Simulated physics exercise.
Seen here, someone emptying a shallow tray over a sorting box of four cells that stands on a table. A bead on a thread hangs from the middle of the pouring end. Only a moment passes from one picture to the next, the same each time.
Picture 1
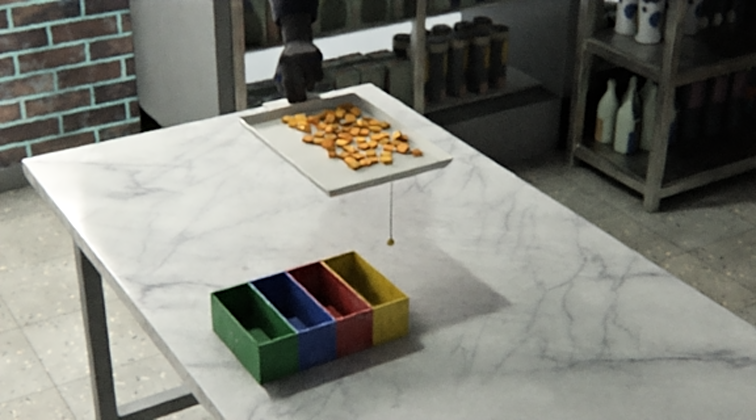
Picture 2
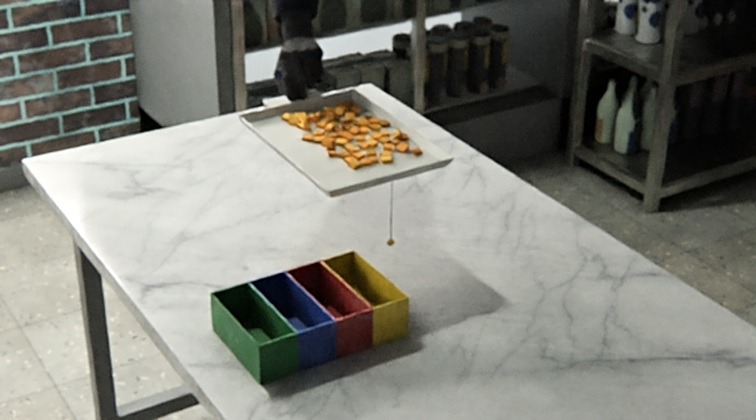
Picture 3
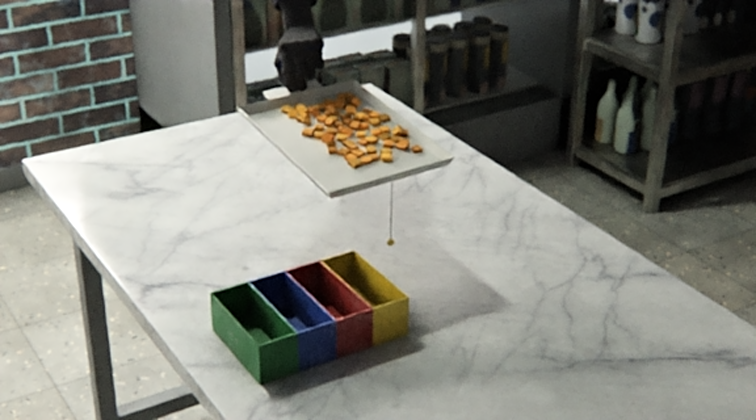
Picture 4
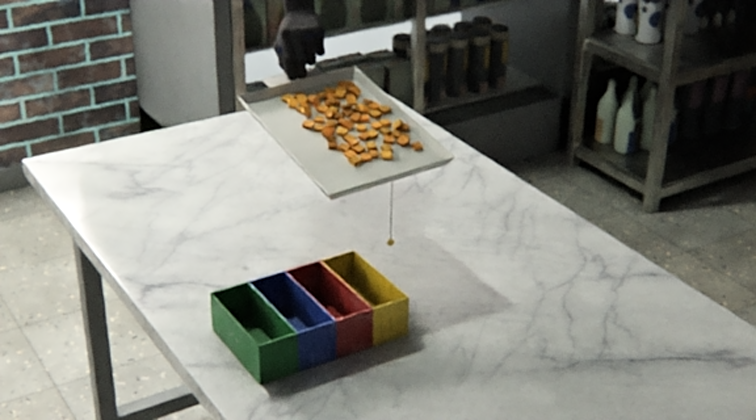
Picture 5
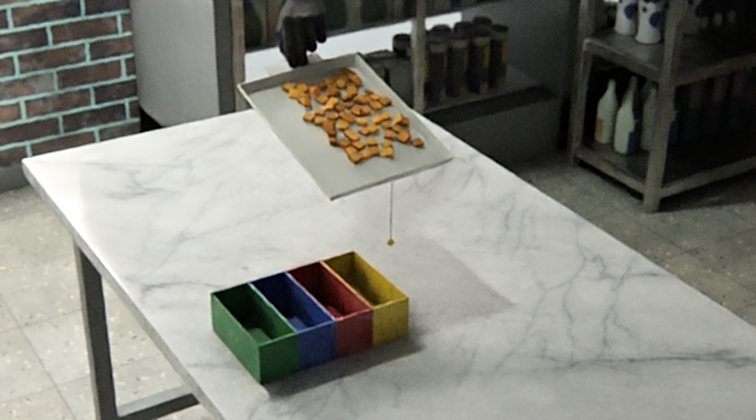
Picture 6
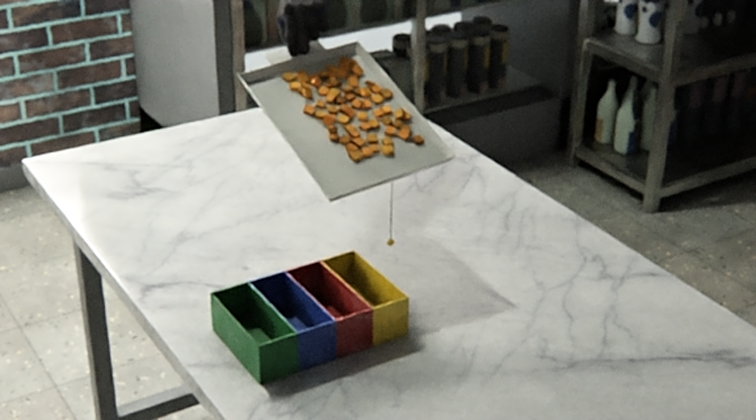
At first, a dark gloved hand holds a shallow tray of small orange crackers level above a marble table, near a box with green, blue, red and yellow cells. Then the hand gradually raises the far end, tilting the tray toward its near left corner, while the hanging bead stays still.
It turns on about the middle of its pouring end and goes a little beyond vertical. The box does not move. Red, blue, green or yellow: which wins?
The yellow cell gets the most.
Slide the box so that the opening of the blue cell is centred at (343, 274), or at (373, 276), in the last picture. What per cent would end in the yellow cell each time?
Near 20 % and 10 %.
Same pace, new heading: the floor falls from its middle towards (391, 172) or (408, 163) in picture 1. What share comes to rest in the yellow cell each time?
In turn 0 and 0 in a hundred.
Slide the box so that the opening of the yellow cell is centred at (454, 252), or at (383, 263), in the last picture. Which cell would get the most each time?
First the cell in green, then the cell in red.
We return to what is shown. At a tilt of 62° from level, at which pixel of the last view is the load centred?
Around (371, 188).
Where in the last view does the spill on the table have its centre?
Close to (418, 302).
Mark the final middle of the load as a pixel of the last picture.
Around (371, 311).
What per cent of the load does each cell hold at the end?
Green cell: 0 %, blue cell: 0 %, red cell: 20 %, yellow cell: 40 %.
Soon, tray tipped steeply; about two thirds on the tray; a stray few in the yellow cell; about a third falling or outside the box.
A while on, tray tipped right over; about a third in the yellow cell; about a quarter in the red cell; about a third falling or outside the box.
Towards the end, tray tipped past a quarter turn; about a third in the yellow cell; about a quarter in the red cell; about a third falling or outside the box.
Finally, tray tipped past a quarter turn; about a third in the yellow cell; about a quarter in the red cell; none in the green cell; none in the blue cell; about a third outside the box.
